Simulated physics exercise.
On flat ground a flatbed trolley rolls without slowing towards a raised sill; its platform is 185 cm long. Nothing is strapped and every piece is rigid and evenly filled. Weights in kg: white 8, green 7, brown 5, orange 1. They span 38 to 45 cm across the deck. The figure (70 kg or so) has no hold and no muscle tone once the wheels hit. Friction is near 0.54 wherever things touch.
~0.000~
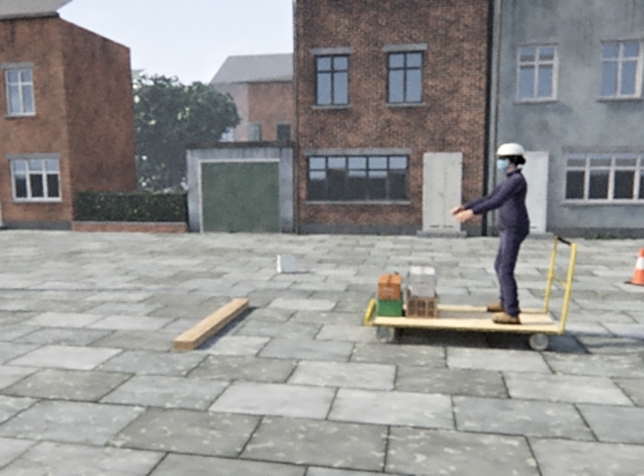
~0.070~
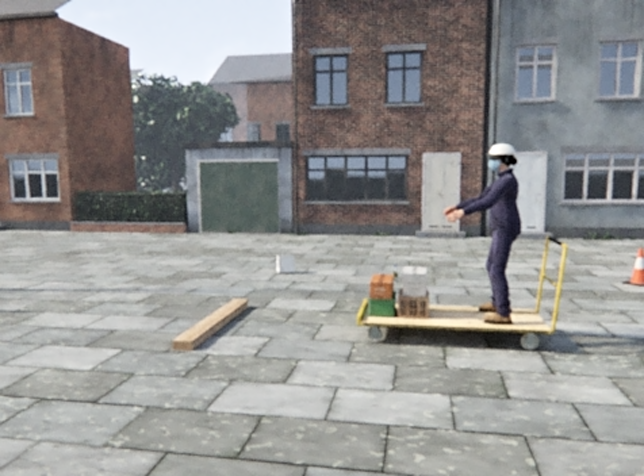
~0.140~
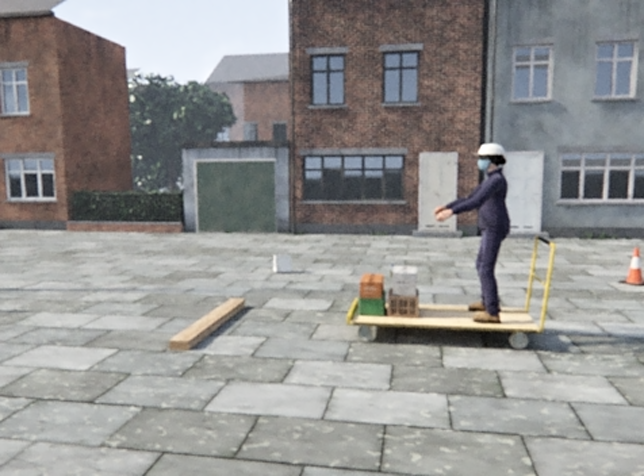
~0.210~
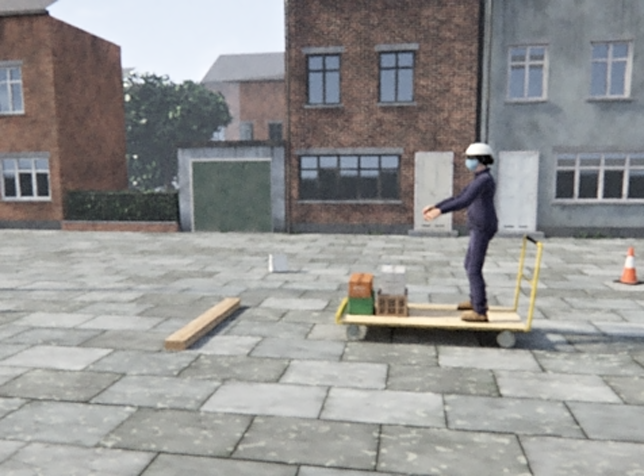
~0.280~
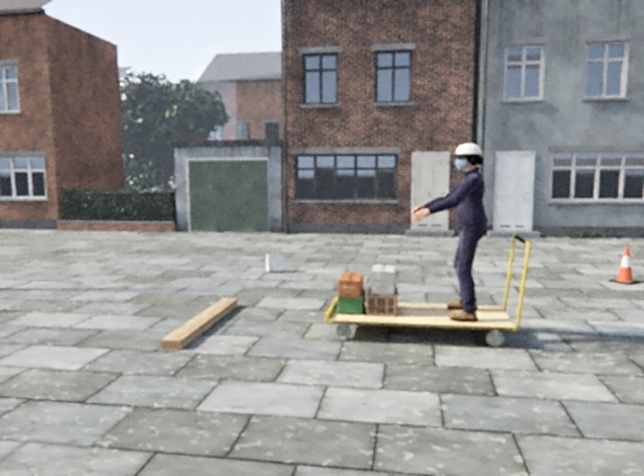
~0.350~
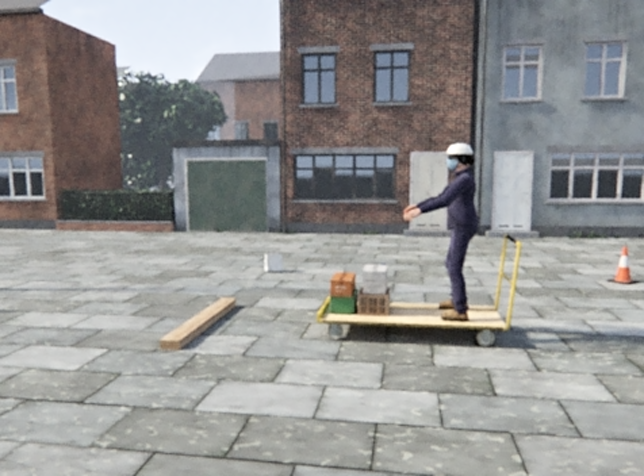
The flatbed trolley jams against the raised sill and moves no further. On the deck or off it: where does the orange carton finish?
The orange carton stays aboard.
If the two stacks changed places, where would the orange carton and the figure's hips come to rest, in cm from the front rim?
In that case orange 50 behind, hips 120 behind.
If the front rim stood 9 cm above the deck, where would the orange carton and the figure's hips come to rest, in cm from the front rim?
In that case orange 10 behind, hips 120 behind.
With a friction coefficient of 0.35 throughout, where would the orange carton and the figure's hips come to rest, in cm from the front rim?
In that case orange 30 past, hips 110 behind.
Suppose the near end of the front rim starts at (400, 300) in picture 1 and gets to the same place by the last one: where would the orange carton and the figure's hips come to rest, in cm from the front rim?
Then orange 70 past, hips 60 behind.
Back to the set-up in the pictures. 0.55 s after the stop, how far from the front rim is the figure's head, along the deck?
About 60 cm behind the rim.
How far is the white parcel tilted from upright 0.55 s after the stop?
It is tilted some 0°.
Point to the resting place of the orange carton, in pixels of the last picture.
Near (212, 281).
After 1.67 s the deck stops.
After 2.22 s the orange carton is 10 cm behind the rim, tilted 0°, near (212, 281) in the last picture's view.
After 2.67 s the orange carton is 10 cm behind the rim, tilted 0°, near (212, 281) in the last picture's view.
Final state at 2.9 s, nothing is past the rim; behind it, white parcel, green tote, brown crate, orange carton and the figure's hips.
